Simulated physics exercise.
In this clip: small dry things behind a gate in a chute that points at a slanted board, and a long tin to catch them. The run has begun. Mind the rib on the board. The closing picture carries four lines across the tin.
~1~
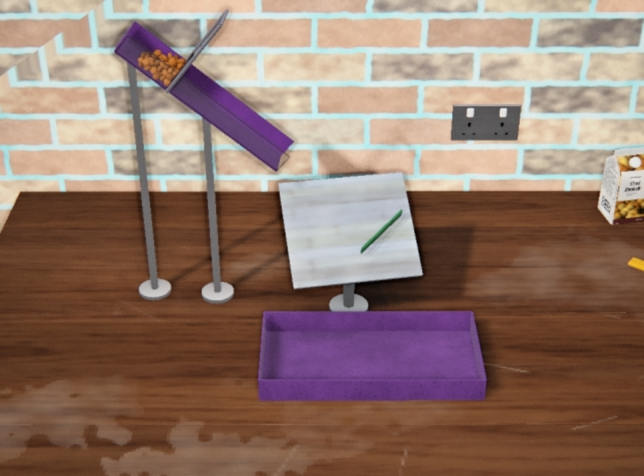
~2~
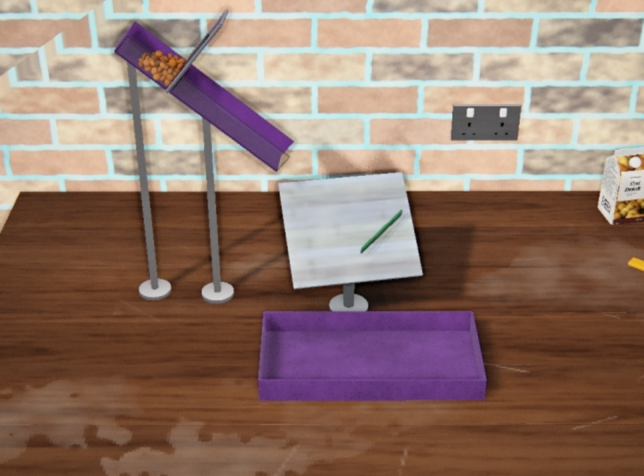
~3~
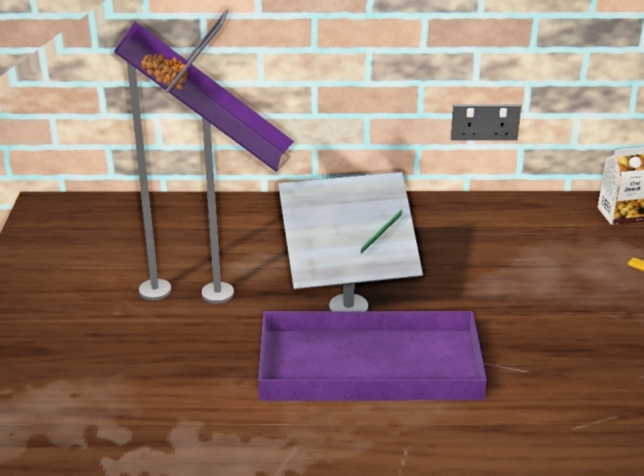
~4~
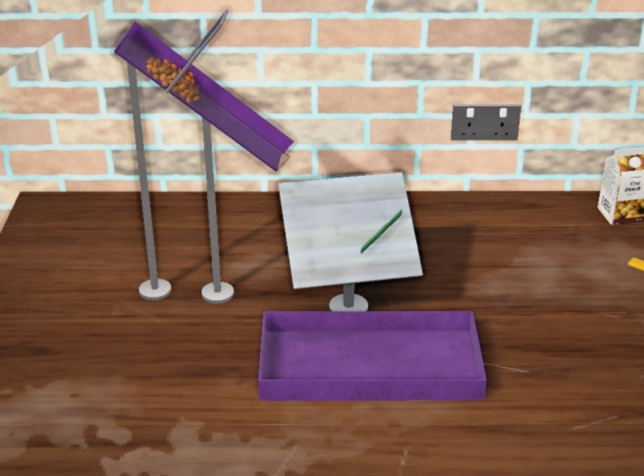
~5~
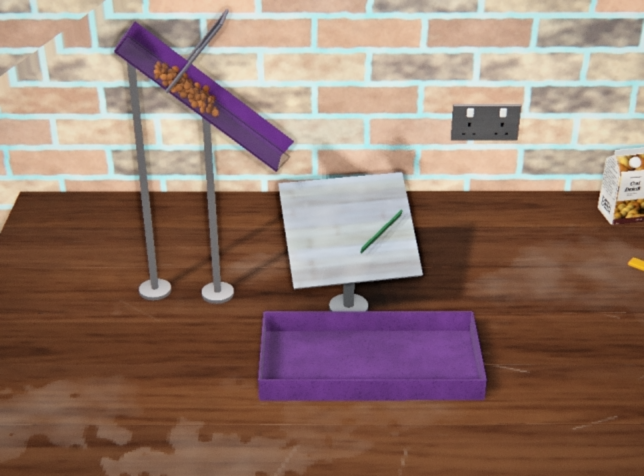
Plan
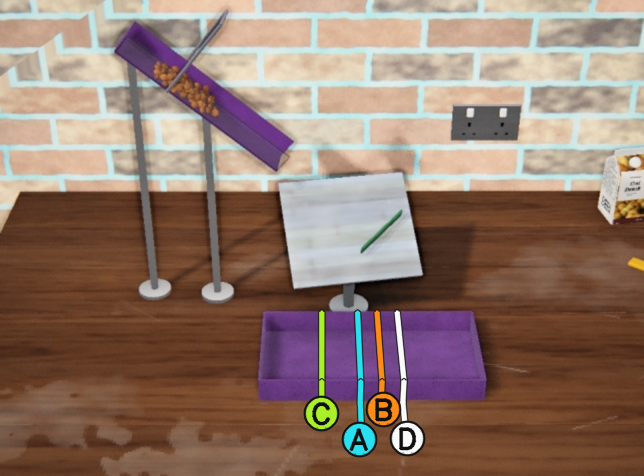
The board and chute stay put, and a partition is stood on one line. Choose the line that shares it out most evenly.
Choose A.
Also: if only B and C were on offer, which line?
That would be B.
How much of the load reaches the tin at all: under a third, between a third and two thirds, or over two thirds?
About that: Over two thirds.
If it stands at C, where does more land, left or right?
The right side.
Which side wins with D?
Left.
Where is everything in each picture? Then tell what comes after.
In the first frame, load behind the gate at (168, 65), bits of cat kibble; lip of the chute at (279, 164), sloping fairly steeply.
In the second frame, middle of the board at (350, 228), tilted fairly steeply; middle of its low edge at (359, 281); of its high edge at (341, 178).
In the third frame, front corners of the tin at (259, 380) and (486, 380), empty; front of the load at (179, 87).
In the fourth frame, middle of the load at (178, 82); its front at (196, 99), about a quarter of the way to the lip; rib from (402, 210) to (362, 248).
In the fifth frame, middle of the load at (186, 83); its front at (215, 114), about a third of the way to the lip.
On the marked copy, line A crosses the front rim at (360, 380); line B crosses the front rim at (381, 380); line C crosses the front rim at (321, 380); line D crosses the front rim at (403, 380).
Choosing A, of what is caught, about a third on the left of the divider, about two thirds on the right.
Choosing B, of what is caught, most on the left of the divider, a small part on the right.
Choosing C, of what is caught, a stray few on the left of the divider, nearly all on the right.
Choosing D, of what is caught, nearly all on the left of the divider, a small part on the right.
